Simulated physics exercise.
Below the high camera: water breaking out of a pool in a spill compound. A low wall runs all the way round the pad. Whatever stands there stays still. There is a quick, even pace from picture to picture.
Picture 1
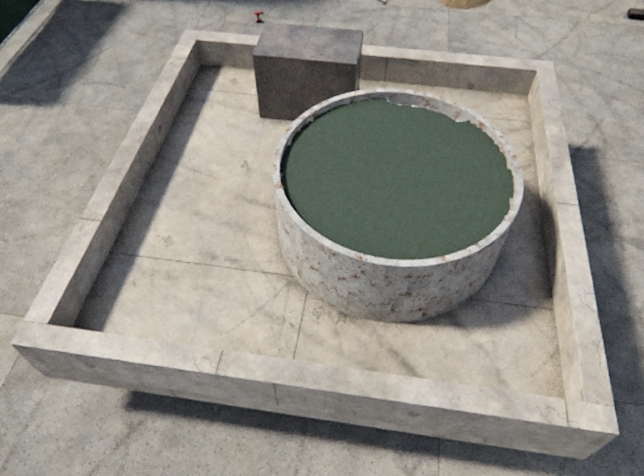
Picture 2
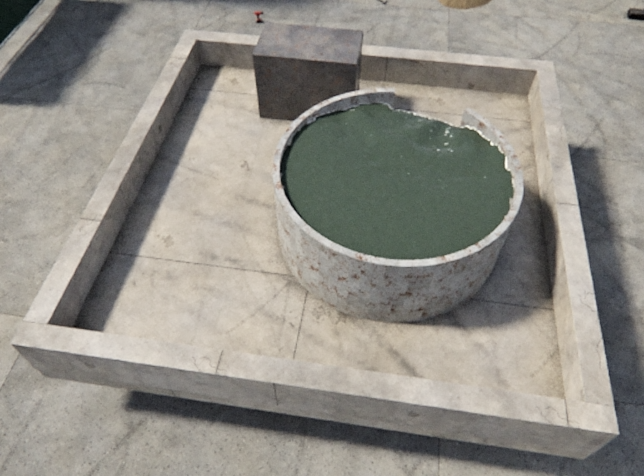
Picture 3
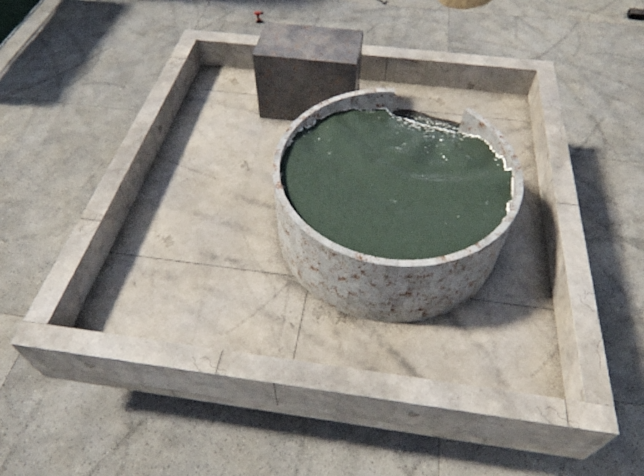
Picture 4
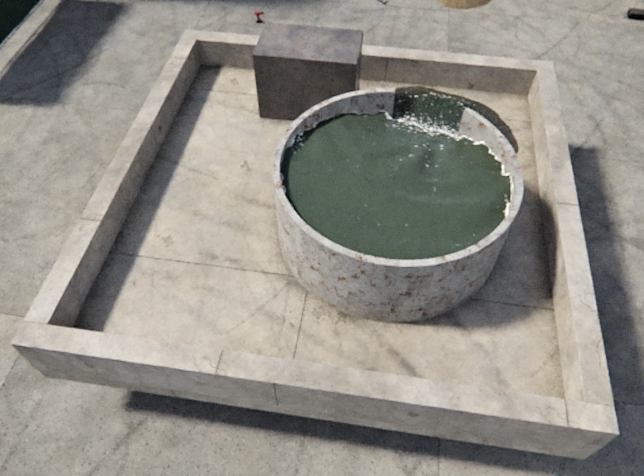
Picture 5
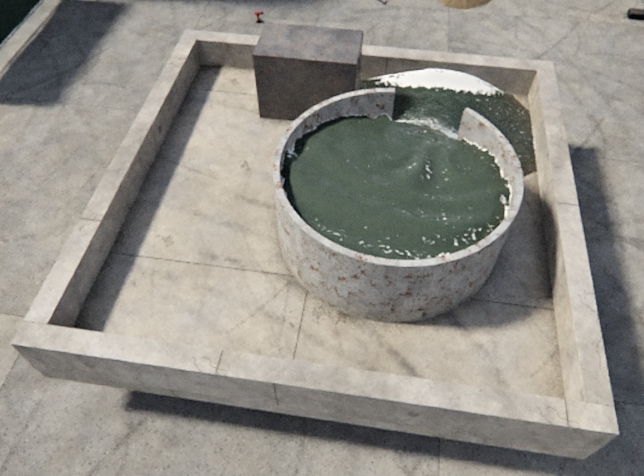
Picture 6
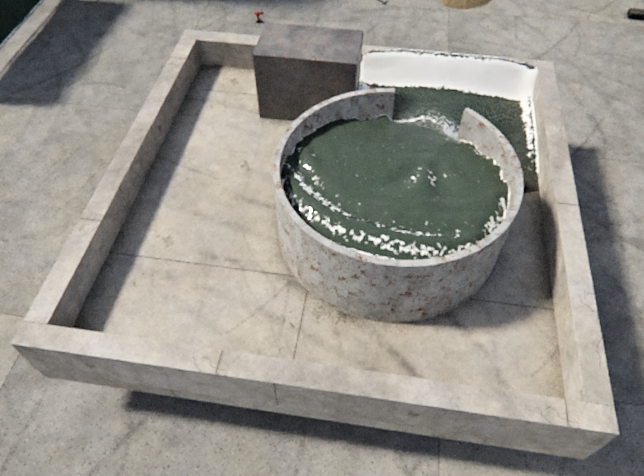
A round, mottled stone tank brimming with dark green water stands right of centre on a pale walled pad, seen from a high, fixed camera, with a dark grey block behind it to the left. The still surface begins to ripple as a gap shows in the tank's far rim. Water pours out through it, spreading with white foam across the pad's far right corner while the surface inside churns.
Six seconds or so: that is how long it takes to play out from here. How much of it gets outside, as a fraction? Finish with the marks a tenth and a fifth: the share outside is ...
The share outside is not even a tenth.
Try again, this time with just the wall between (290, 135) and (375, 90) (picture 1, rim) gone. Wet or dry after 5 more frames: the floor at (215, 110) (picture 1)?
There: Under water.
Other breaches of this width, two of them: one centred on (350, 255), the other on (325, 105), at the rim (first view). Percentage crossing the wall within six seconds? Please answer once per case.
Results in order: 6% and 2%.
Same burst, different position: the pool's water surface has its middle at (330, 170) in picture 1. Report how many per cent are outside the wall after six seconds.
6 %.
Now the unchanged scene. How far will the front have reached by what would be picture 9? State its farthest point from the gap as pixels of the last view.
The wet edge reaches furthest near (271, 73).
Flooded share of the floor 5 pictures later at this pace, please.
Around 30 percent.
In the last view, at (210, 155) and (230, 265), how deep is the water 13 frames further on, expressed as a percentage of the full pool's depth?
Near 0 per cent and 0 per cent, respectively.
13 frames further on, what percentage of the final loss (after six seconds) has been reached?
Near 90 in a hundred.
A moment on, water covers 25 % of the floor; the low wall has let 0 % over.
Next, water covers 25 % of the floor; the low wall has let 2 % over.
Then, water covers 35 % of the floor; the low wall has let 6 % over.
Later, water covers 75 % of the floor; the low wall has let 7 % over.
In the end, water covers 80 % of the floor; the low wall has let 7 % over.
